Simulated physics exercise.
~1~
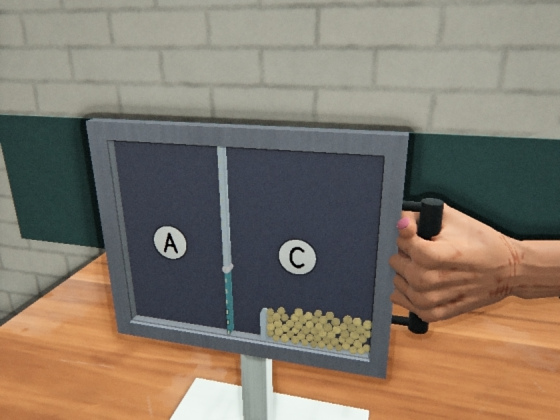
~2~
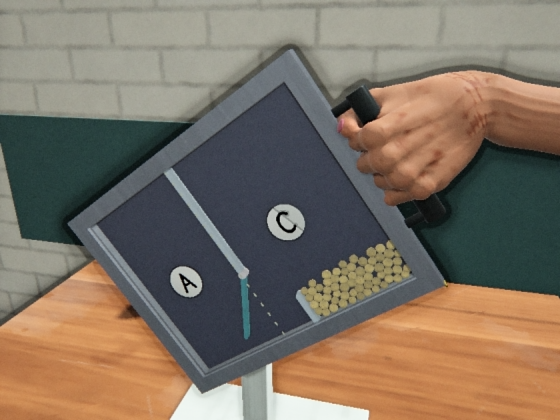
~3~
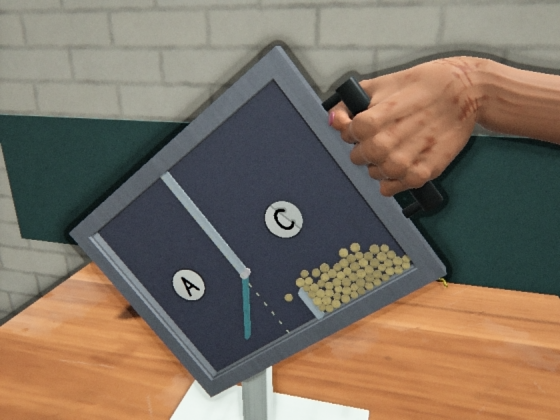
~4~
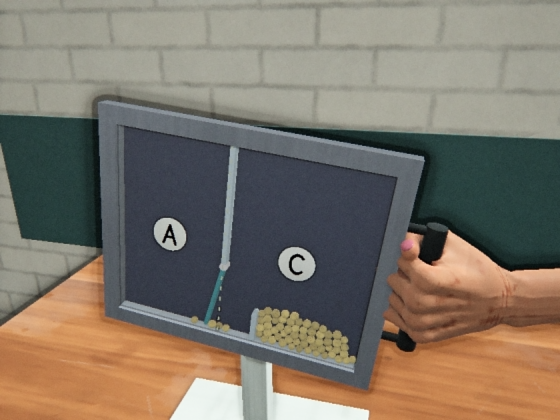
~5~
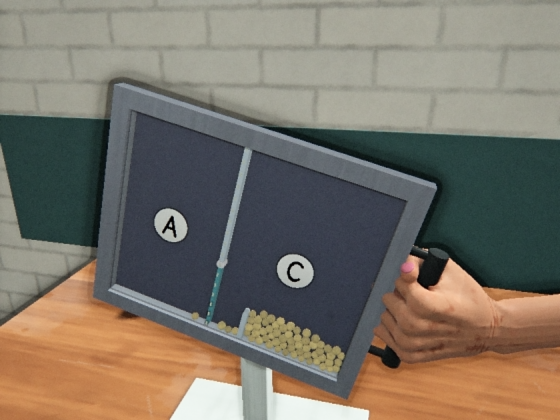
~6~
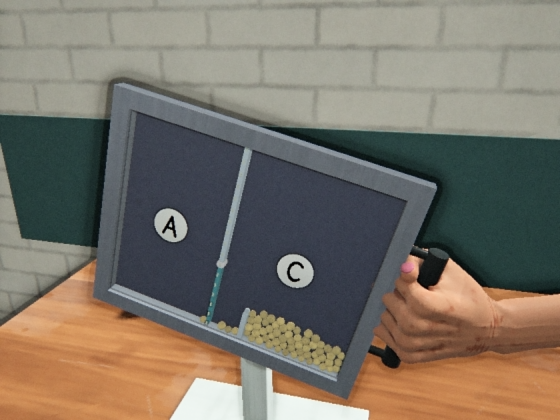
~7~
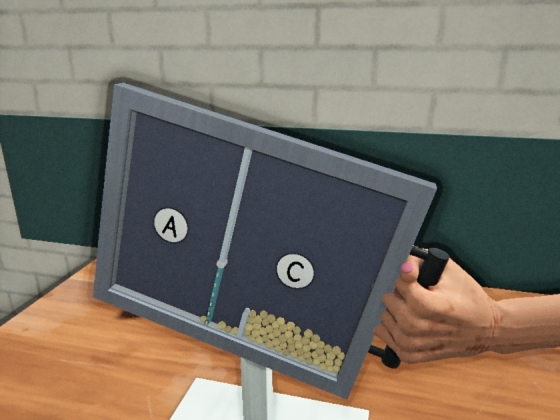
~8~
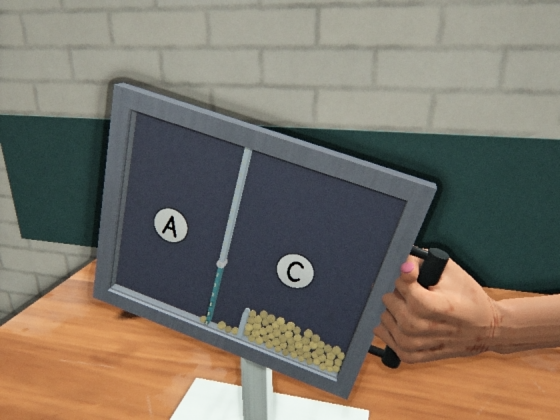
At first, a hand holds the black handle of an upright, windowed case standing nearly level, with tan beans piled behind a low ledge at the lower right of side C. The hand lifts the handle and turns the case steeply anticlockwise, and the turquoise flap below the divider hangs open. A few beans tumble left over the ledge. The hand then swings the case back clockwise, with some loose beans low down by the flap as it closes. Finally the case rests tilted slightly clockwise, the flap shut, side A empty and all the beans in C.
